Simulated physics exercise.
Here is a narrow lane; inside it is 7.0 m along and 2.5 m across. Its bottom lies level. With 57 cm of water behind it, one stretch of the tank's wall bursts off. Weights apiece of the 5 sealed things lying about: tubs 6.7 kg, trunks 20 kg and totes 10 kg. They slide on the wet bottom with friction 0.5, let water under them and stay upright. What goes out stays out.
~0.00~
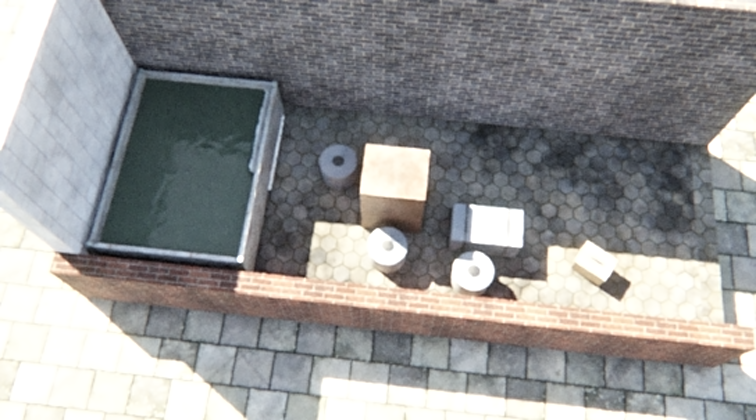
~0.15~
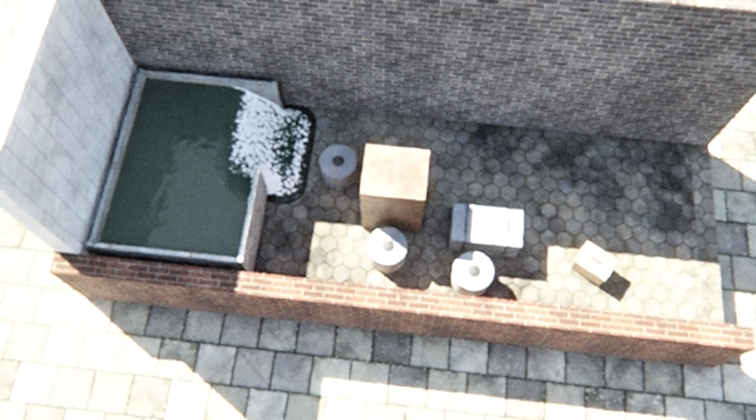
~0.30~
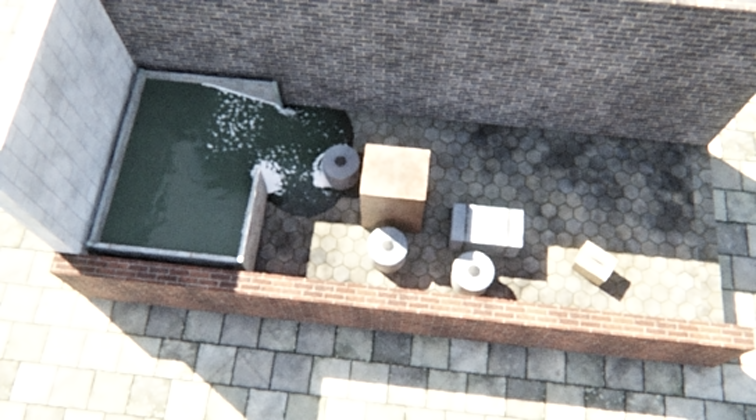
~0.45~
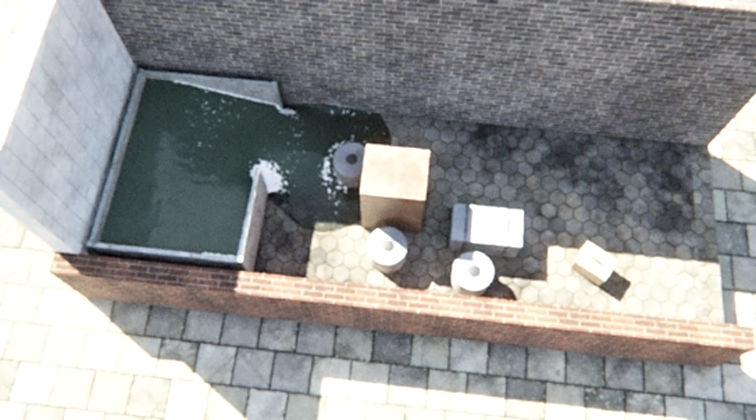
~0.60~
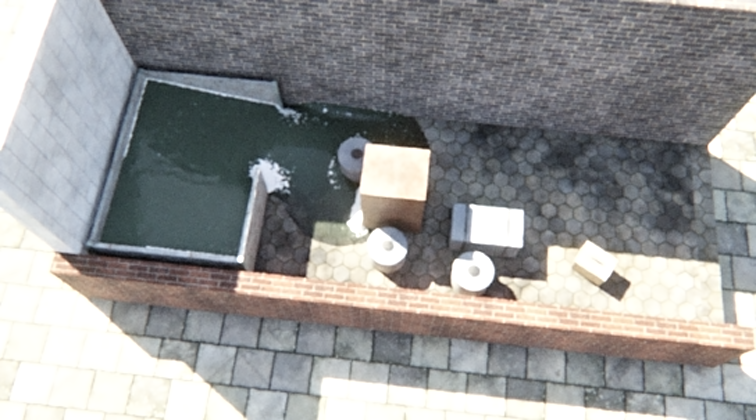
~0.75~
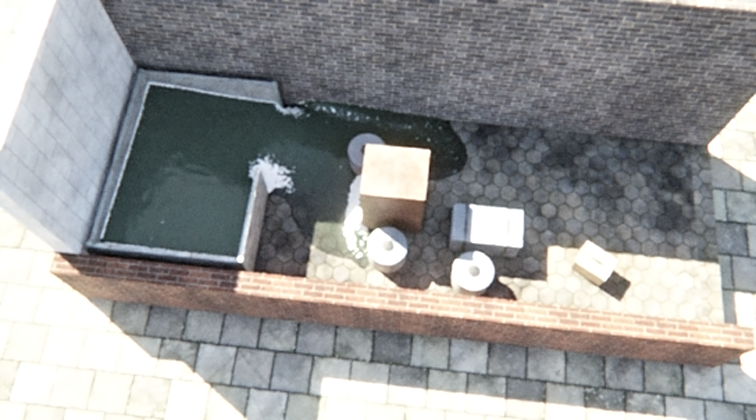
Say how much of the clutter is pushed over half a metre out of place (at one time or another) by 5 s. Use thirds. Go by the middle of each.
Share: Between one and two thirds.
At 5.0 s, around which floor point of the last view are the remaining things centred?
Around (499, 270).
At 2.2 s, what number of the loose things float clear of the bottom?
1 of them.
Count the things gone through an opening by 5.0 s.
By then 1.
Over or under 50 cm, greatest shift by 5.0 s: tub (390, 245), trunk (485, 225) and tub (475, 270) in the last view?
In that order: Short of it, under, more.
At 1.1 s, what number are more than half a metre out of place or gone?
By then 1.
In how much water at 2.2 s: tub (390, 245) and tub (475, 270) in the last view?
Roughly 2 and 2 cm.
After 1.1 s 1 of 5 are over 50 cm from their spots; 1 afloat.
After 2.2 s 1 of 5 are over 50 cm from their spots; 1 afloat.
After 3.5 s 1 of 5 are over 50 cm from their spots; 0 afloat.
After 5.0 s 2 of 5 are over 50 cm from their spots, and 2 have been at some point; 1 afloat.
